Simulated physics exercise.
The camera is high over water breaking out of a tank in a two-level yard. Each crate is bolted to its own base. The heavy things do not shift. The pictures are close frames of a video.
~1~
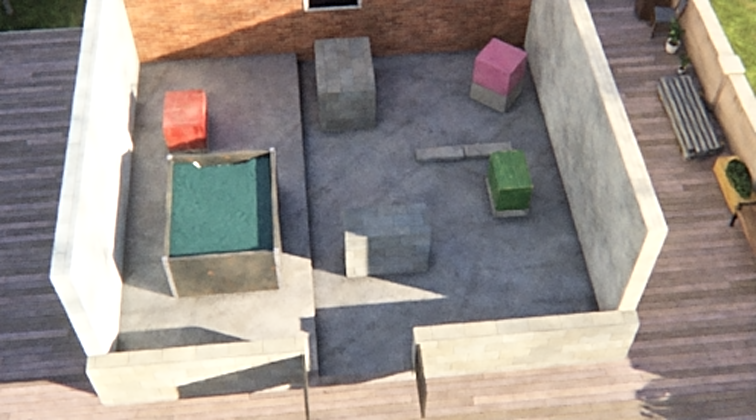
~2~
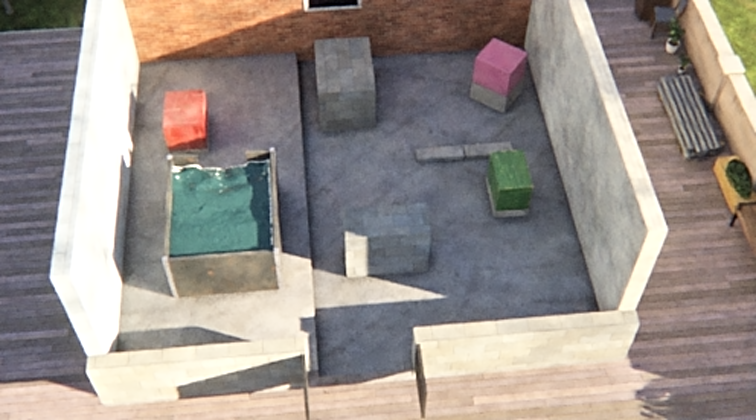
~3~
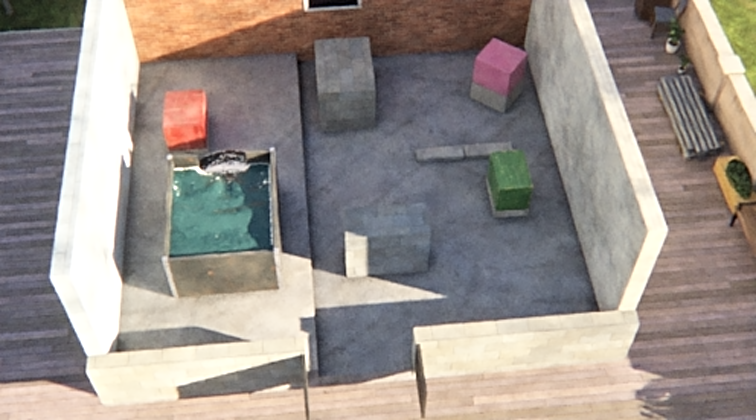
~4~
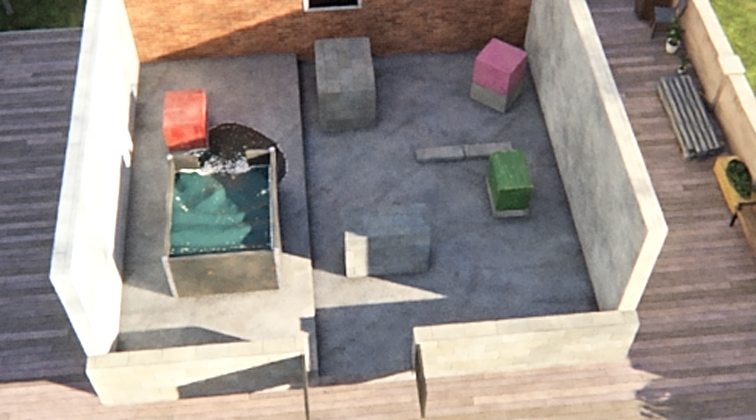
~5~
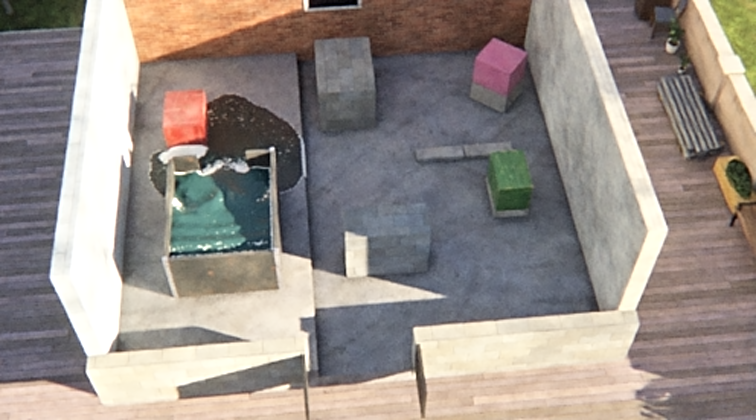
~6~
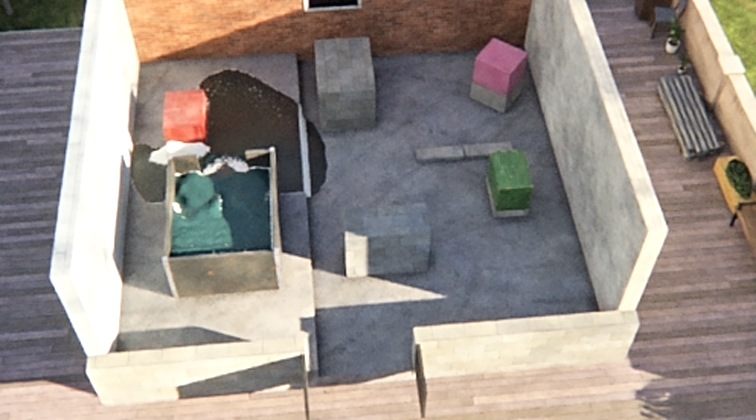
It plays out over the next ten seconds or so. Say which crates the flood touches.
The green crate escapes dry; the red crate is wetted; the pink crate escapes dry.
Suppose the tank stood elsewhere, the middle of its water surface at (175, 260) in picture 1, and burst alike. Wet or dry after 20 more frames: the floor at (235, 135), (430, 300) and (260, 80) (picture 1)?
In that order: Covered, not flooded, covered.
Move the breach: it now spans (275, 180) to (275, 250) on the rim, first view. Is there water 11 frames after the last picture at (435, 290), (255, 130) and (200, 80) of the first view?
One after the other: Covered, dry, free of water.
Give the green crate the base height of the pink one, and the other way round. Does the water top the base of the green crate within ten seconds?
My reading: Green is spared.
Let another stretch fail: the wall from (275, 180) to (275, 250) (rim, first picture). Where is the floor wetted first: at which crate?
I say the green one.
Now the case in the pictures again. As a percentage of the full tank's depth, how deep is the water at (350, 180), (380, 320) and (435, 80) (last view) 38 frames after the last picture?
In turn 2, 0 and 4 in a hundred.
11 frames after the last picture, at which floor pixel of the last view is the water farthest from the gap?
Near (446, 58).
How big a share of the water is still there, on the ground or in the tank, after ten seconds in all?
About 100 per cent.
A moment on, water covers 20 % of the floor; the green crate not reached, the red crate water round its plinth, the pink crate not reached.
Next, water covers 35 % of the floor; the green crate not reached, the red crate water round its plinth, the pink crate not reached.
Then, water covers 45 % of the floor; the green crate not reached, the red crate water round its plinth, the pink crate water round its plinth.
Later, water covers 75 % of the floor; the green crate water round its plinth, the red crate water round its plinth, the pink crate water round its plinth.
In the end, water covers 95 % of the floor; the green crate stayed above the water, the red crate was topped, the pink crate stayed above the water.
